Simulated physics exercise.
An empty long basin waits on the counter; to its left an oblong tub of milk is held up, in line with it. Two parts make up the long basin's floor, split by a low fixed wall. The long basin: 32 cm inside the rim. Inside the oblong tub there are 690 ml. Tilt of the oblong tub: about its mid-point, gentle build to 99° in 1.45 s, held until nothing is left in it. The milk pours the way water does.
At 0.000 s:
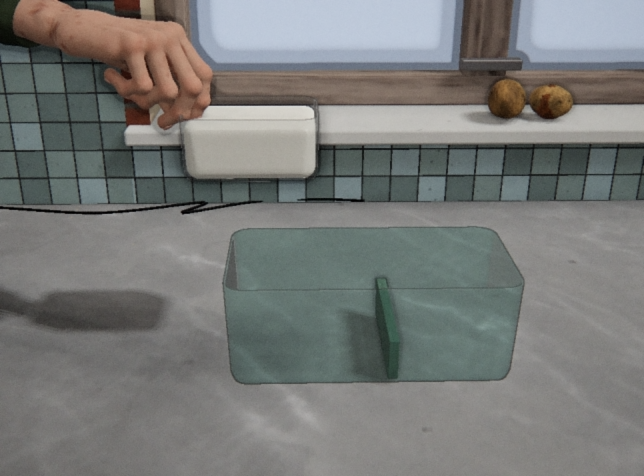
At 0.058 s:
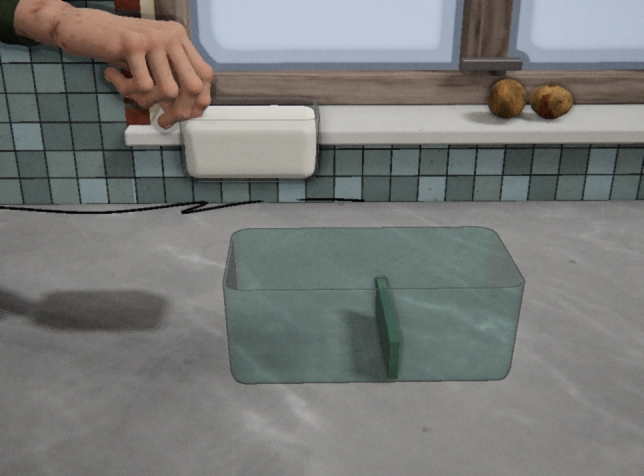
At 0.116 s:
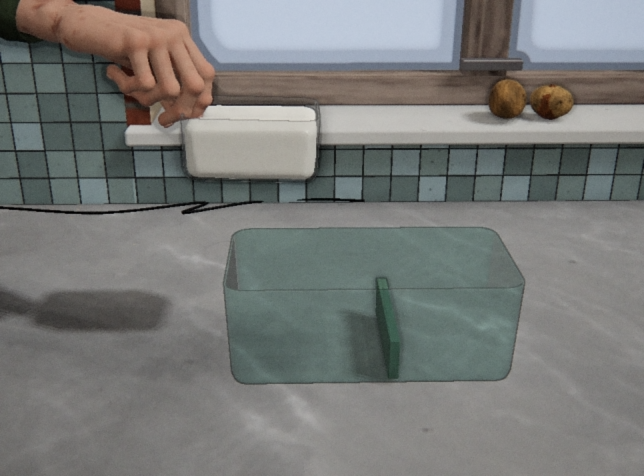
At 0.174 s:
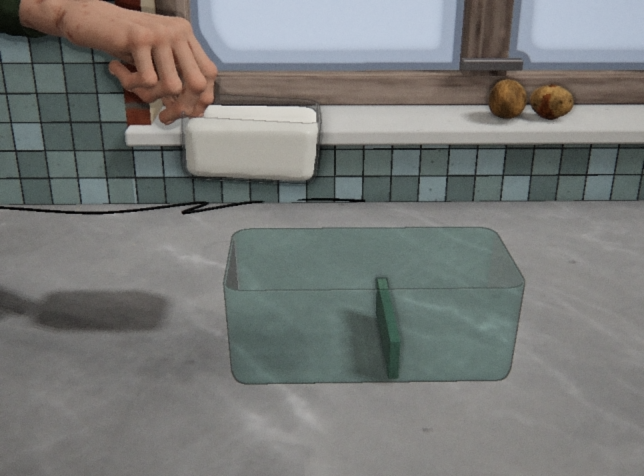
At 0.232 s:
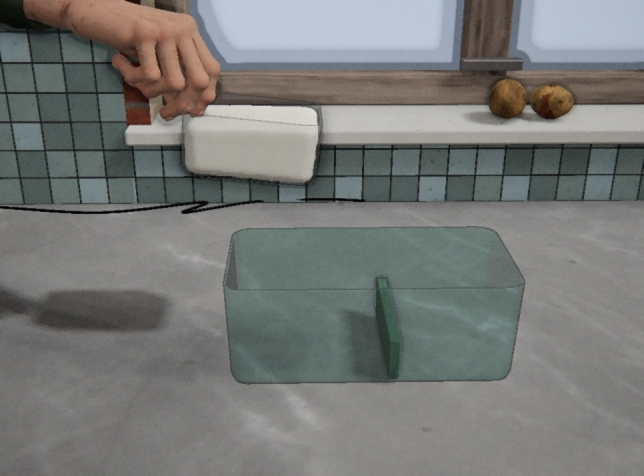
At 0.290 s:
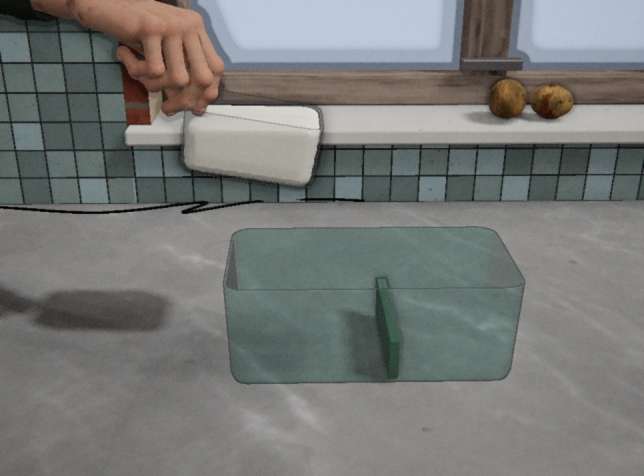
A hand at upper left slowly tilting a white oblong tub slightly rightward, above an empty, divided green see-through basin on a counter.
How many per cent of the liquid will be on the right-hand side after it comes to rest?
Some 47 per cent will be on the right-hand side.
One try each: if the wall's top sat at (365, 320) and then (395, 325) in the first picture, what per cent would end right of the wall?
The first gives near 65 per cent and the second near 45 per cent.
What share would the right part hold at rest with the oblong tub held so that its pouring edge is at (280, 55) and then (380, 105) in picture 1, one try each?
5 and 85 %.
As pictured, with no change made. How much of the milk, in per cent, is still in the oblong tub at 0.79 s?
About 50 per cent.
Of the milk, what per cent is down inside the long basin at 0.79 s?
Roughly 18 per cent.
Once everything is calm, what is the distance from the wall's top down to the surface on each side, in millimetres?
Close to 38 mm left and close to 34 mm right.
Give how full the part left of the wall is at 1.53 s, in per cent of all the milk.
50 %.
Then, 0.79 s in, the tilt is 56° and 50 per cent is still to pour, 11 is left of the wall and 8 right of it.
Then, 1.15 s in, the tilt is 89° and 11 per cent is still to pour, 35 is left of the wall and 46 right of it.
Then, 1.53 s in, the tilt is 99° and 1 per cent is still to pour, 50 is left of the wall and 47 right of it.
Then, 1.95 s in, the tilt is 99° and 0 per cent is still to pour, 52 is left of the wall and 47 right of it.
Finally, 52 per cent lies left of the wall, 47 right of it and 1 outside.
